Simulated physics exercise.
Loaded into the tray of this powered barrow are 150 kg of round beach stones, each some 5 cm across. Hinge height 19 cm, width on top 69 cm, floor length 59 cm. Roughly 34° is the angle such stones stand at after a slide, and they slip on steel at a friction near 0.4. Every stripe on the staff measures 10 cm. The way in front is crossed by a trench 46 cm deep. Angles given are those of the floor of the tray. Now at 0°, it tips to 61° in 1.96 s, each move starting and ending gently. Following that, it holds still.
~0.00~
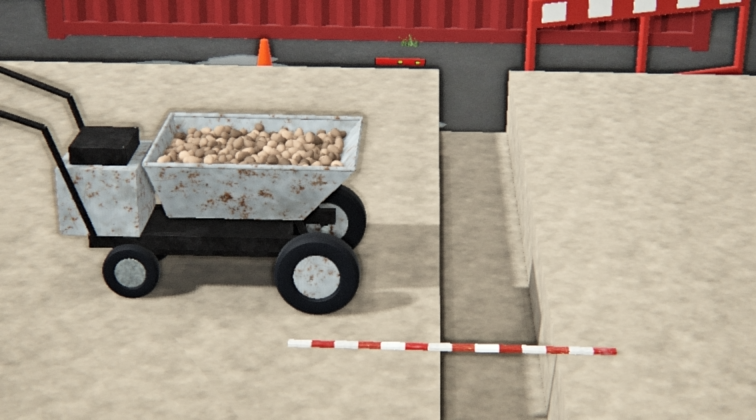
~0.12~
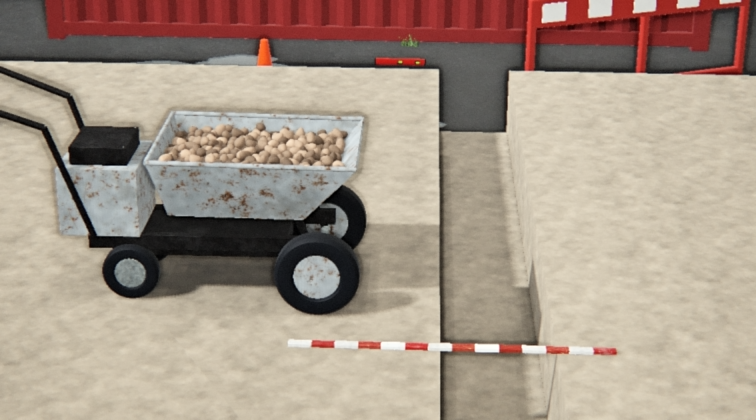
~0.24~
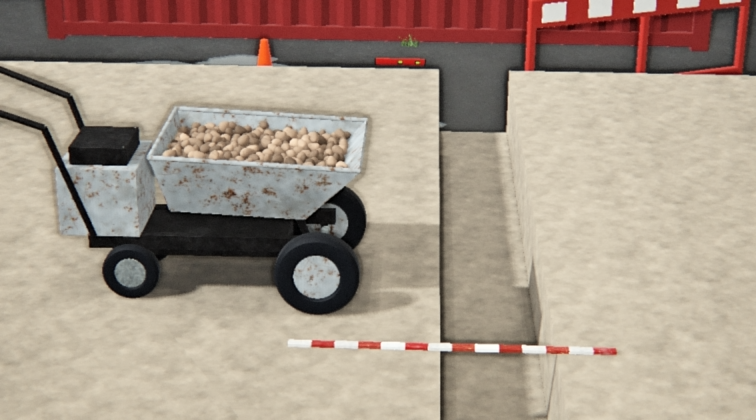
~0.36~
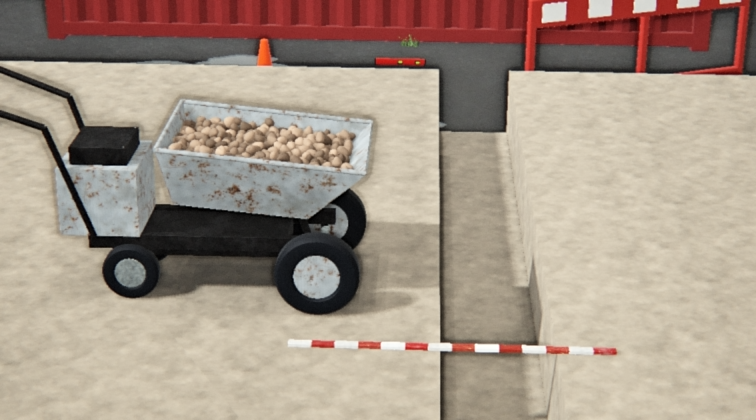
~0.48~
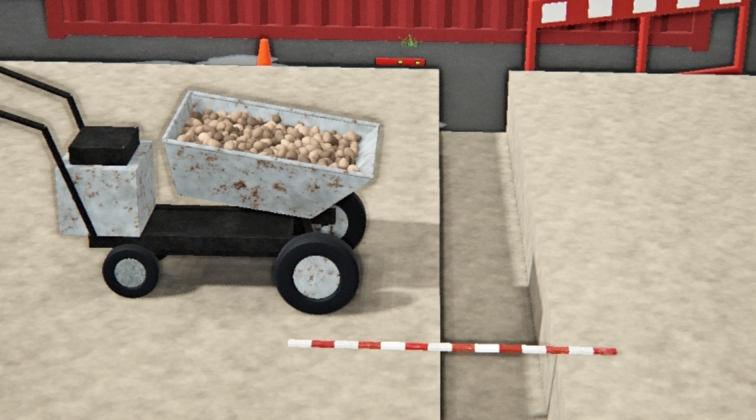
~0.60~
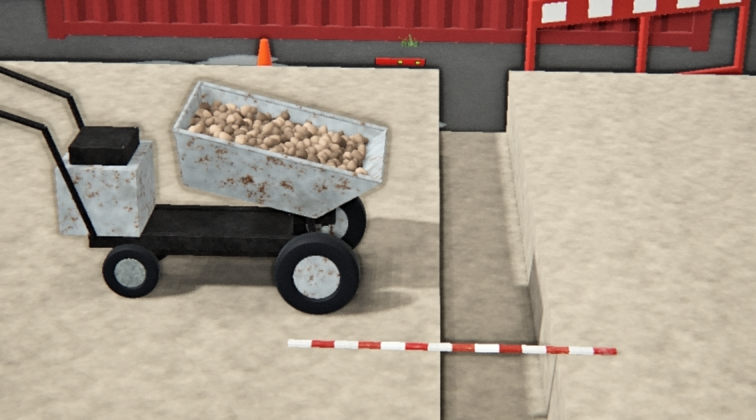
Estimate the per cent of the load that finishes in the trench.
Roughly 100 percent.
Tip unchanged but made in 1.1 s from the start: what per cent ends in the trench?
Something close to 100 per cent.
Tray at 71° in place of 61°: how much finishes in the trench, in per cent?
In that case near 100 per cent.
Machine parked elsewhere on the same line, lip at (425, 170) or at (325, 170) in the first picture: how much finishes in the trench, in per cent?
About 60 per cent first, then about 95 per cent.
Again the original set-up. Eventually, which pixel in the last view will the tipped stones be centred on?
Centre estimate: Around (494, 360).
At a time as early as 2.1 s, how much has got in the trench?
Around 60 per cent of it, at that instant.
After 1.5 s the floor is at 51°; 99 % in the tray, 1 % short of the trench, 1 % in the trench; the foremost stones are at (446, 217).
After 2.1 s the floor is at 61°; 42 % in the tray, 58 % in the trench; the foremost stones are at (539, 358).
After 2.4 s the floor is at 61°; 20 % in the tray, 80 % in the trench; the foremost stones are at (537, 359).
After 4.4 s the floor is at 61°; 0 % in the tray, 100 % in the trench; the foremost stones are at (539, 362).
